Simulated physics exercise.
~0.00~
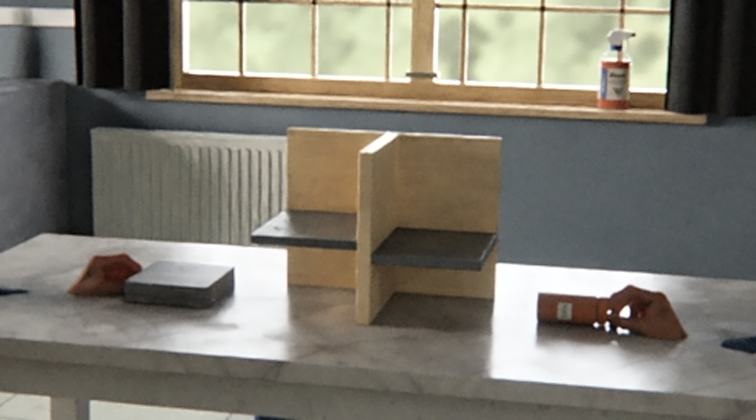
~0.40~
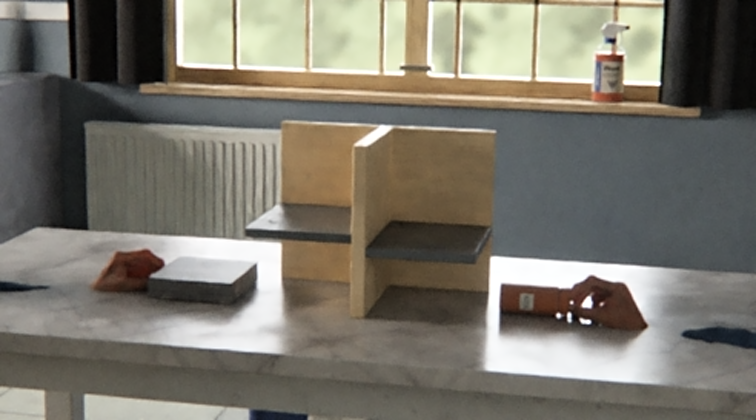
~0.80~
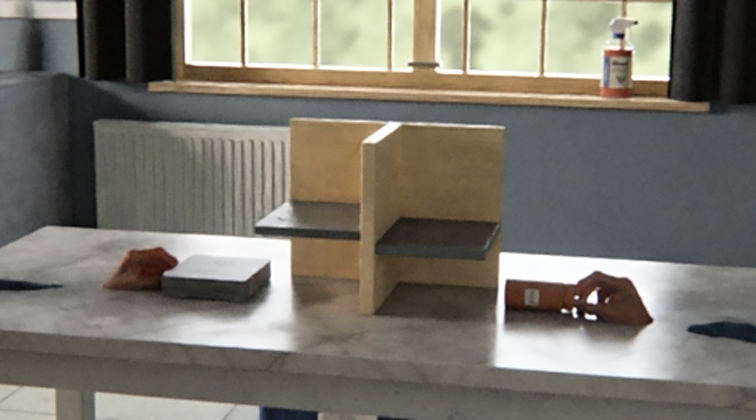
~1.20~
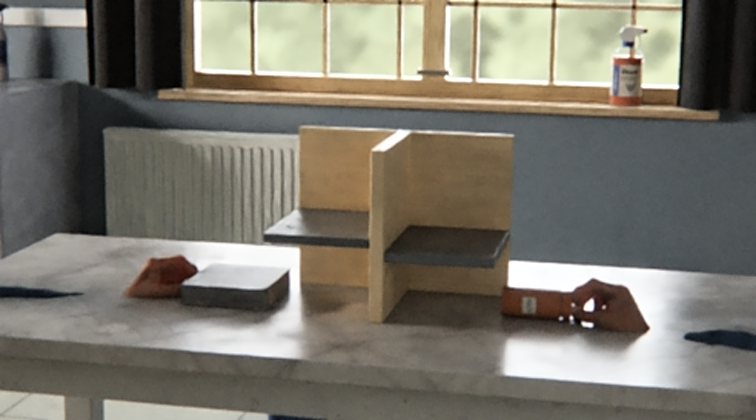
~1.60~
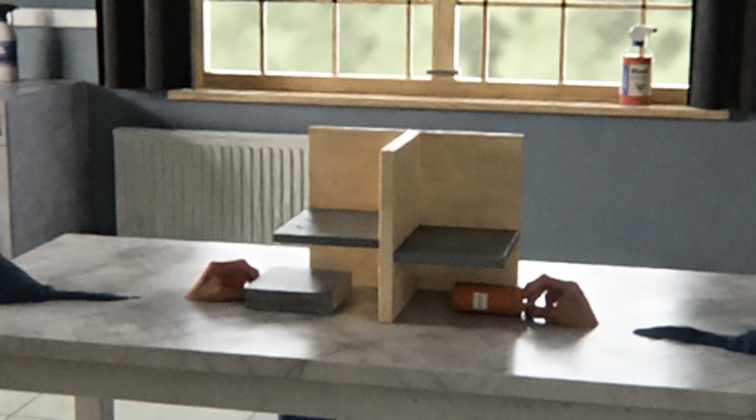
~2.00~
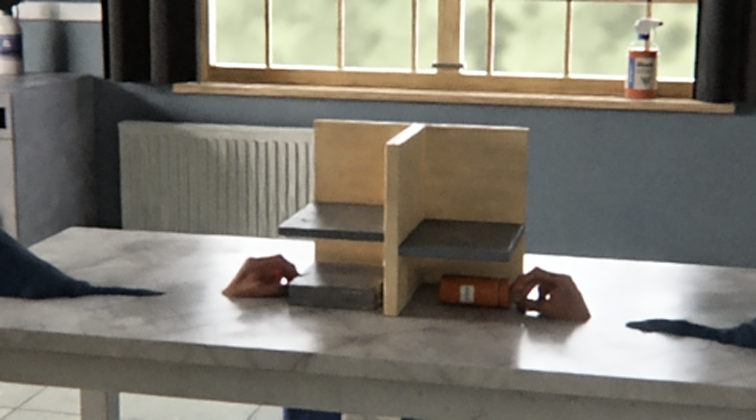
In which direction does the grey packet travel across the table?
The grey packet moves to the right, towards the rack and in under the shelf on its left side.
A pale wooden rack with a low dark grey shelf on each side of an upright divider stands on a marble-topped table, seen from the front by a slightly swaying camera. Behind it are a blue-grey wall, a white radiator and a bright window with a spray bottle on the sill. A hand at the left pushes a flat grey packet rightward, while a hand at the right pushes an orange shaker, lying on its side, leftward. Both objects reach the rack's openings and start to go in. Finally, the packet and the shaker sit beneath the shelves, with the hands still beside them.
